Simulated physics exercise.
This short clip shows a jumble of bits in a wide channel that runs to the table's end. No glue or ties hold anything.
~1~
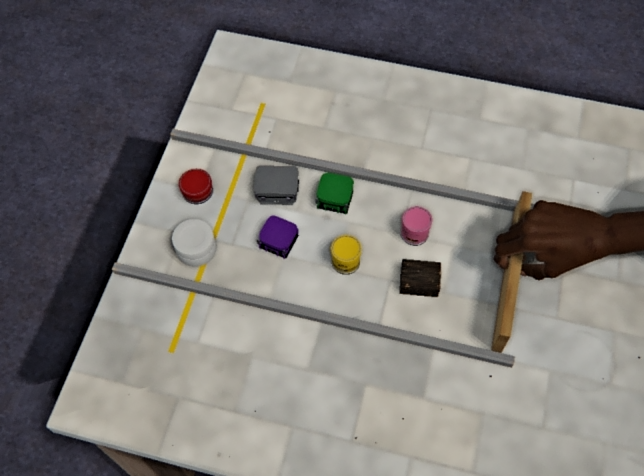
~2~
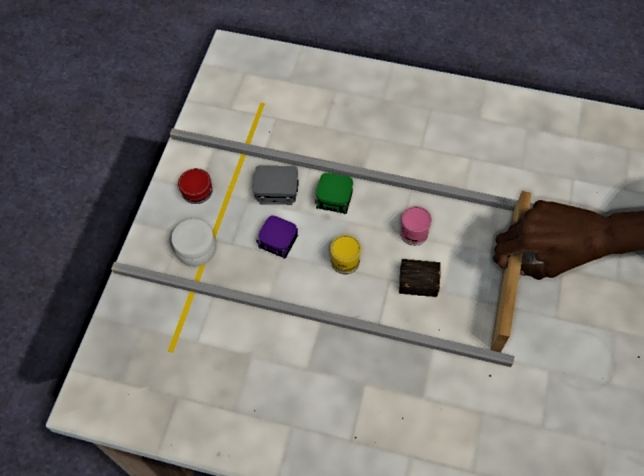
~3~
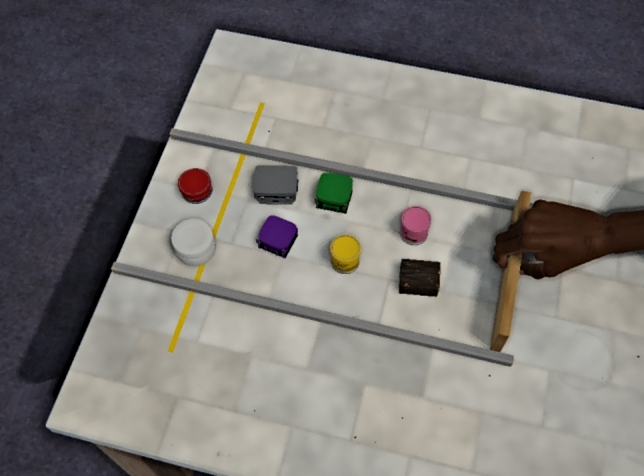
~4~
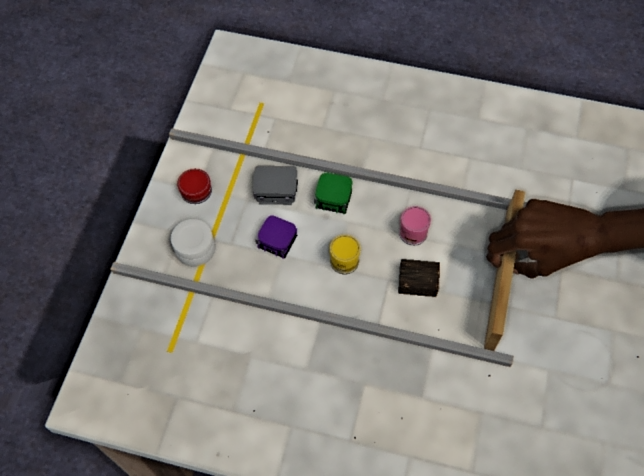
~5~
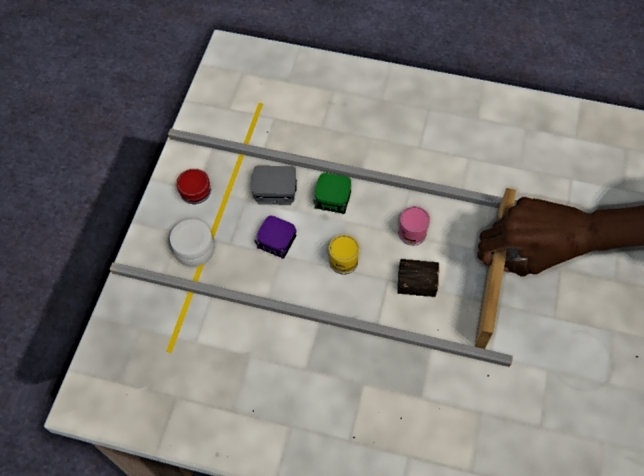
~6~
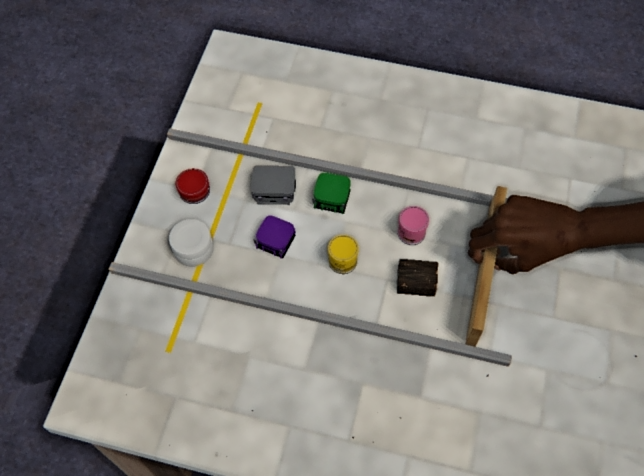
A hand slides a wooden board slightly left along the channel toward several small objects.
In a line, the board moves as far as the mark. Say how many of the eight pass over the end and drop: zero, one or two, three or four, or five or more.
The count is one or two.
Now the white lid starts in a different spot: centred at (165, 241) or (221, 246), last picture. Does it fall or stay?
Well, place by place the object keeps its place and then keeps its place.
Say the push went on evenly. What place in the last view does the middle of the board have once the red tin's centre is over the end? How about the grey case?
Estimated middle: (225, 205), and (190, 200) for the other.
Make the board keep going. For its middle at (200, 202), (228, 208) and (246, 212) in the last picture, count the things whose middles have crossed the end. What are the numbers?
The numbers past the end are 1, 0 and 0.
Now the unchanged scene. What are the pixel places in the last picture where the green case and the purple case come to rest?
The green case ends at (222, 159) and the purple case at (183, 192).
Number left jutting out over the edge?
The count is 0.
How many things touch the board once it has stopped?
It's 3.
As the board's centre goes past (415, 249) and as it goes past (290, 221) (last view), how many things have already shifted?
Counts: 2 / 6.
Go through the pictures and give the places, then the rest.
The first frame shows red tin (196, 186); white lid (195, 243); grey case (277, 186); board (512, 270); tape (221, 217).
The second frame shows white lid (194, 243); board (512, 270).
The third frame shows grey case (276, 185); pink tin (415, 226).
The fourth frame shows red tin (195, 186); green case (334, 193).
The fifth frame shows white lid (192, 243); purple case (276, 237).
The sixth frame shows red tin (193, 186); white lid (192, 243); grey case (274, 185); board (486, 265); tape (218, 216).
Soon after, none off yet; red tin at rest near (193, 186); white lid at rest near (192, 243); grey case at rest near (274, 185).
After that, none off yet; red tin at rest near (193, 186); white lid at rest near (192, 243); grey case displaced a little near (262, 182).
In the end, the number that fall off is one or two; gone, red tin.
